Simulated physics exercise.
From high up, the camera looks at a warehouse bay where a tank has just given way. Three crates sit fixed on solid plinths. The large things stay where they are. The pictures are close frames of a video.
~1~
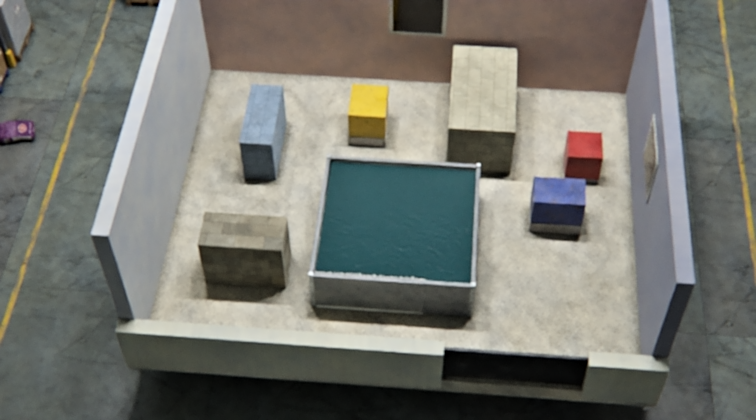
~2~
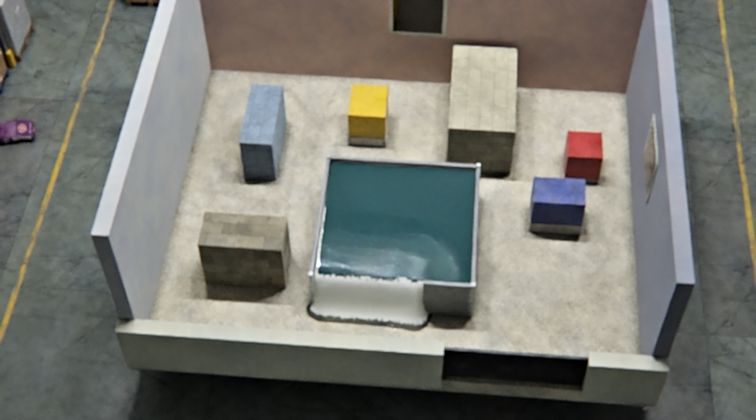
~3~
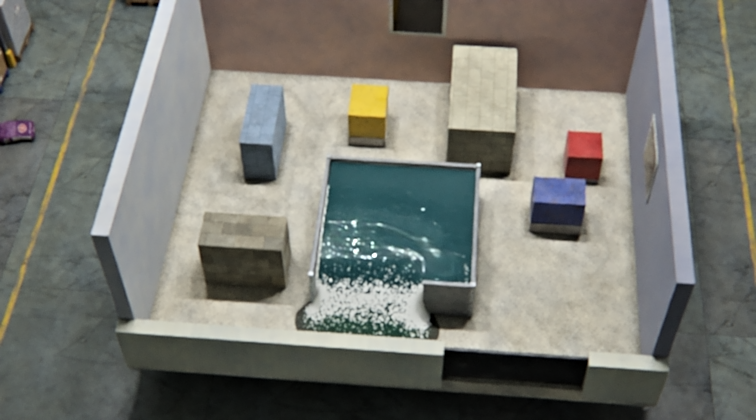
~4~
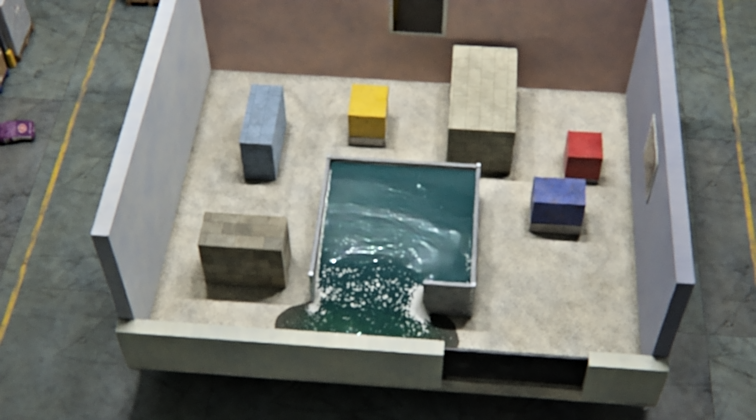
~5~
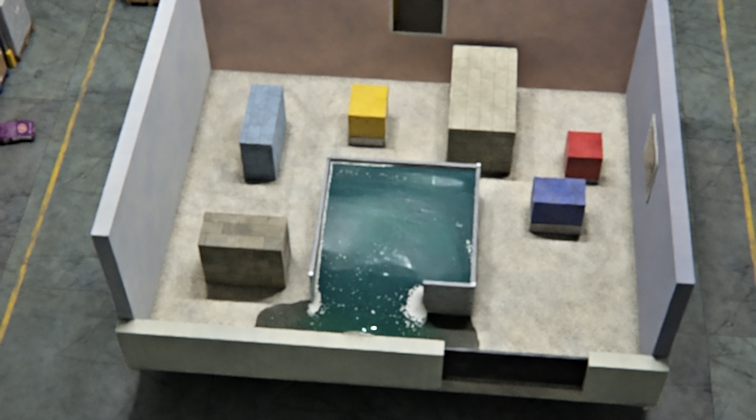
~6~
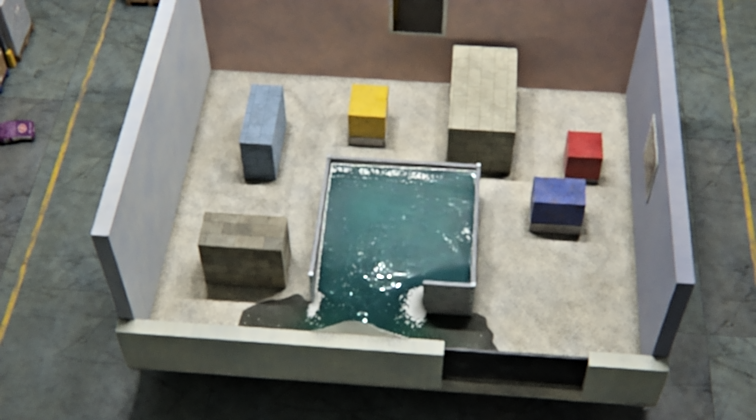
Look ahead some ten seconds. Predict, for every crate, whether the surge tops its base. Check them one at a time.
My prediction: The blue crate does not get topped; the red crate gets topped; the yellow crate does not get topped.
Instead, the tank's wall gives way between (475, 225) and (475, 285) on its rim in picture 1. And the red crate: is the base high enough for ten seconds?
As it turns out, the red one is swamped.
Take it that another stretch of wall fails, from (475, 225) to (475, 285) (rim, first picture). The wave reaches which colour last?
That would be the yellow-painted one.
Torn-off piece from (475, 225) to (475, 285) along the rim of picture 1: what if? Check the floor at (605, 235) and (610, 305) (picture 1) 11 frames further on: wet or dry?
Submerged, submerged.
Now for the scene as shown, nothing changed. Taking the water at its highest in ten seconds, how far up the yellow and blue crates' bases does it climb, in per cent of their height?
Roughly 70 percent, then 60 percent.
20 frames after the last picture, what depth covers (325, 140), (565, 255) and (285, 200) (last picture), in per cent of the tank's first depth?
The depth comes out near 0, 2 and 4 per cent.
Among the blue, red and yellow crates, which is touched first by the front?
My pick is the crate marked blue.
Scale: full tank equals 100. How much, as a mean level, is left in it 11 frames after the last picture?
My best guess is about 50 per cent.
A moment on, water covers 25 % of the floor; the blue crate not reached, the red crate not reached, the yellow crate not reached.
Next, water covers 35 % of the floor; the blue crate not reached, the red crate not reached, the yellow crate not reached.
Then, water covers 60 % of the floor; the blue crate water round its plinth, the red crate water round its plinth, the yellow crate not reached.
Later, water covers 95 % of the floor; the blue crate water round its plinth, the red crate water round its plinth, the yellow crate water round its plinth.
In the end, water covers 100 % of the floor; the blue crate stayed above the water, the red crate was topped, the yellow crate stayed above the water.
